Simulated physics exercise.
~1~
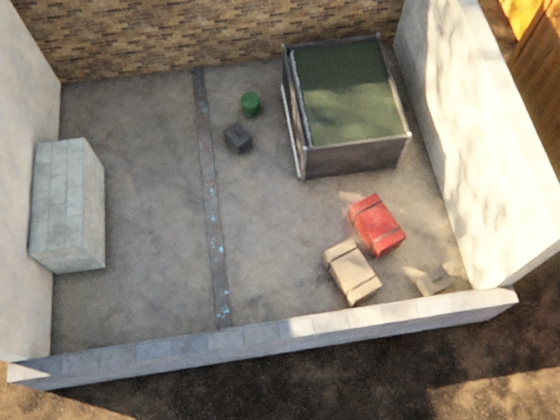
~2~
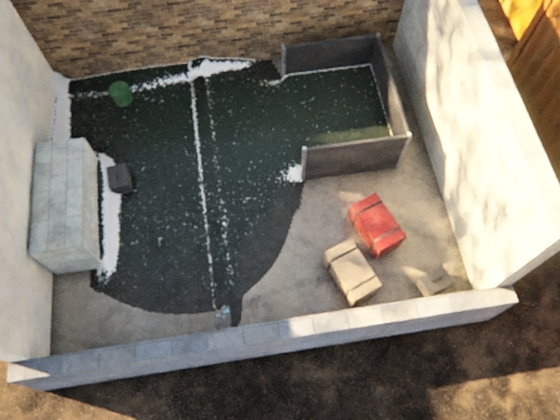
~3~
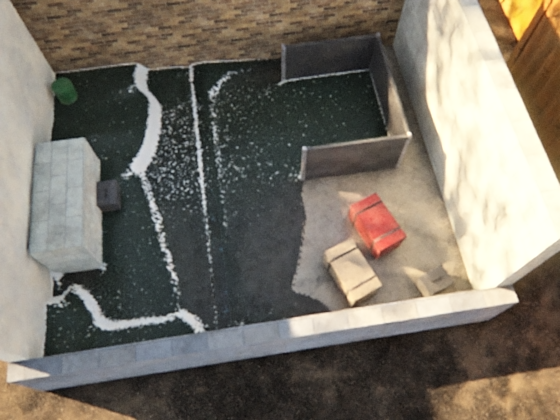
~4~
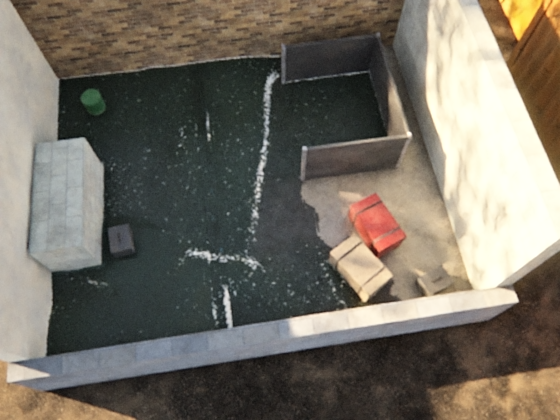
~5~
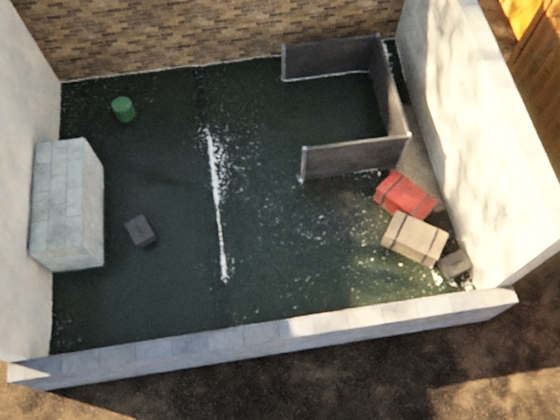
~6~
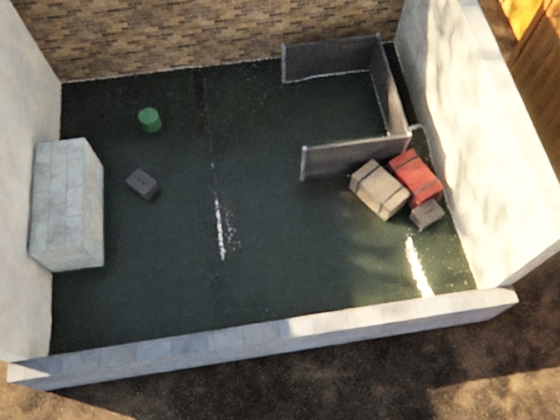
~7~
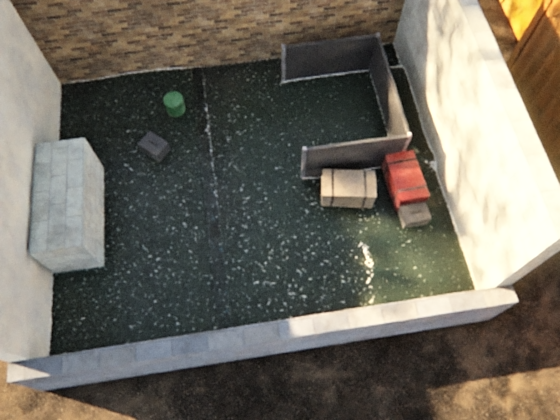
To begin with, a walled yard holds a tank of dark green water, a green pail, a dark box, and red, tan and small grey boxes near the front right. The tank's left side opens and water rushes out, sweeping the pail and dark box left over the low kerb towards the pale block. The flood then spreads across the floor, reaching the boxes on the right and pushing them towards the right wall. They drift back beneath the tank, while the pail and dark box float rightward again. At the end, water covers the yard, with those two still left of the kerb and the red trunk still on the right.
